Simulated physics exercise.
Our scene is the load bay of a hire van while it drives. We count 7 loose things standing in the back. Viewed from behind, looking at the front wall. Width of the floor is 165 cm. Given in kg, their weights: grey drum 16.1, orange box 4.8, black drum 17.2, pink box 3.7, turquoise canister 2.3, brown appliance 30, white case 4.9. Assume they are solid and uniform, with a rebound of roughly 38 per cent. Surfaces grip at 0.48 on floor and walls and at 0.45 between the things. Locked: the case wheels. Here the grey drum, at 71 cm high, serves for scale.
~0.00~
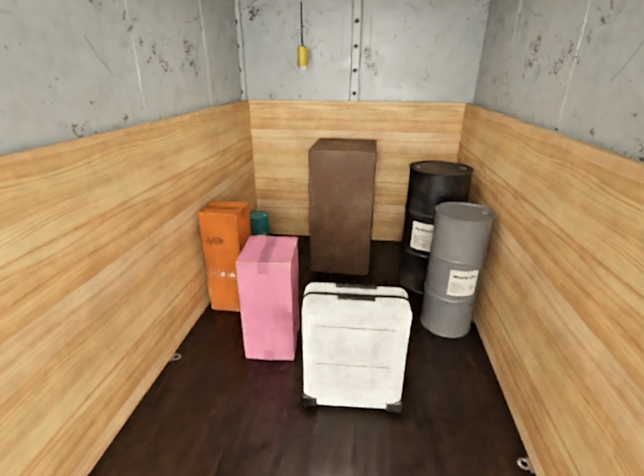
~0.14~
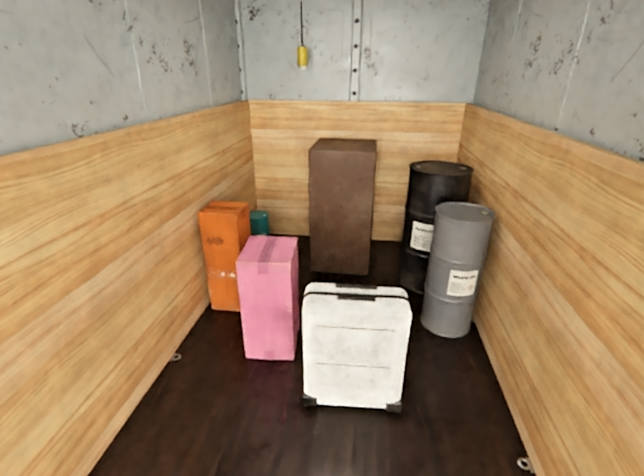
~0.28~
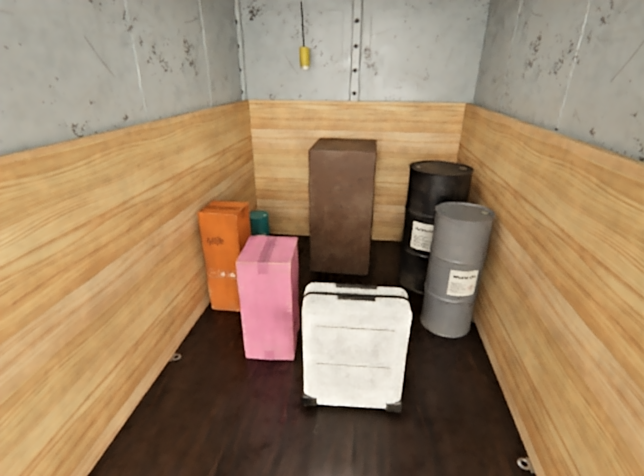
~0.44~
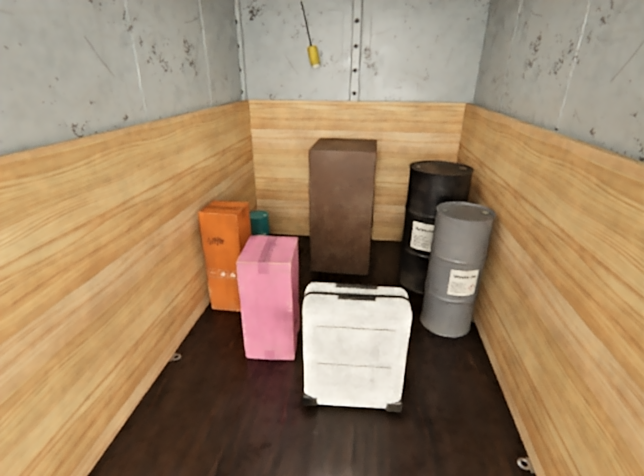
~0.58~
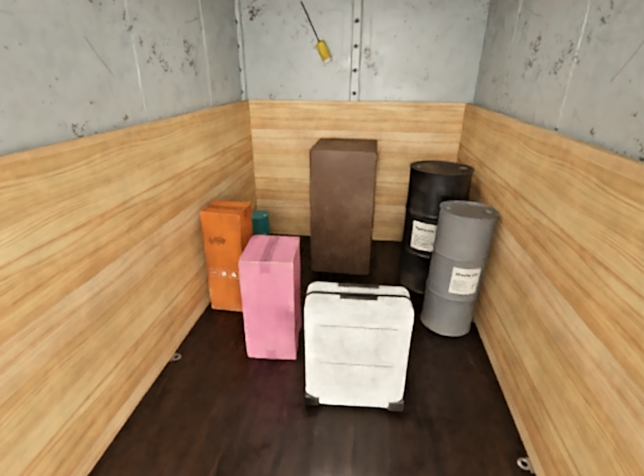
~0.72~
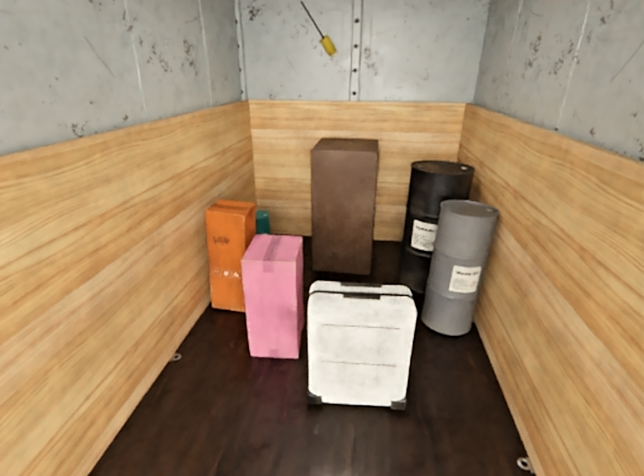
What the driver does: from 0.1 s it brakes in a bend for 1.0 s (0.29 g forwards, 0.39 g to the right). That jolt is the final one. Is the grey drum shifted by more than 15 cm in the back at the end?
Most likely it stays settled.
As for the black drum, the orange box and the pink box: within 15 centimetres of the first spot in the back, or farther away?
In short, the black drum stays close to home, the orange box leaves its position, the pink box stays close to home.
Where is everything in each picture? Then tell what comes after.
The first picture shows no push; grey drum (454, 270); orange box (230, 257).
The second picture shows force 0.05 g forwards, 0.06 g right; pink box (272, 297).
The third picture shows force 0.21 g forwards, 0.28 g right; brown appliance (343, 205); white case (354, 347).
The fourth picture shows force 0.29 g forwards, 0.39 g right; orange box (230, 257); black drum (432, 227).
The fifth picture shows force 0.29 g forwards, 0.39 g right; grey drum (456, 269); pink box (274, 297).
The sixth picture shows force 0.29 g forwards, 0.39 g right; grey drum (457, 268) 3° off upright; brown appliance (345, 205).
After 1.02 s, force 0.09 g forwards, 0.12 g right; grey drum moved 2 cm near (458, 269); orange box 20° off upright; pink box moved 7 cm.
After 1.32 s, no push; orange box 58° off upright; pink box moved 7 cm; white case moved 5 cm.
After 1.52 s, no push; orange box on its side; pink box moved 7 cm; white case moved 5 cm.
In the end (4.9 s), toppled in the back, orange box; the other 6 under 15 cm from the start. In the last view, grey drum near (457, 271).
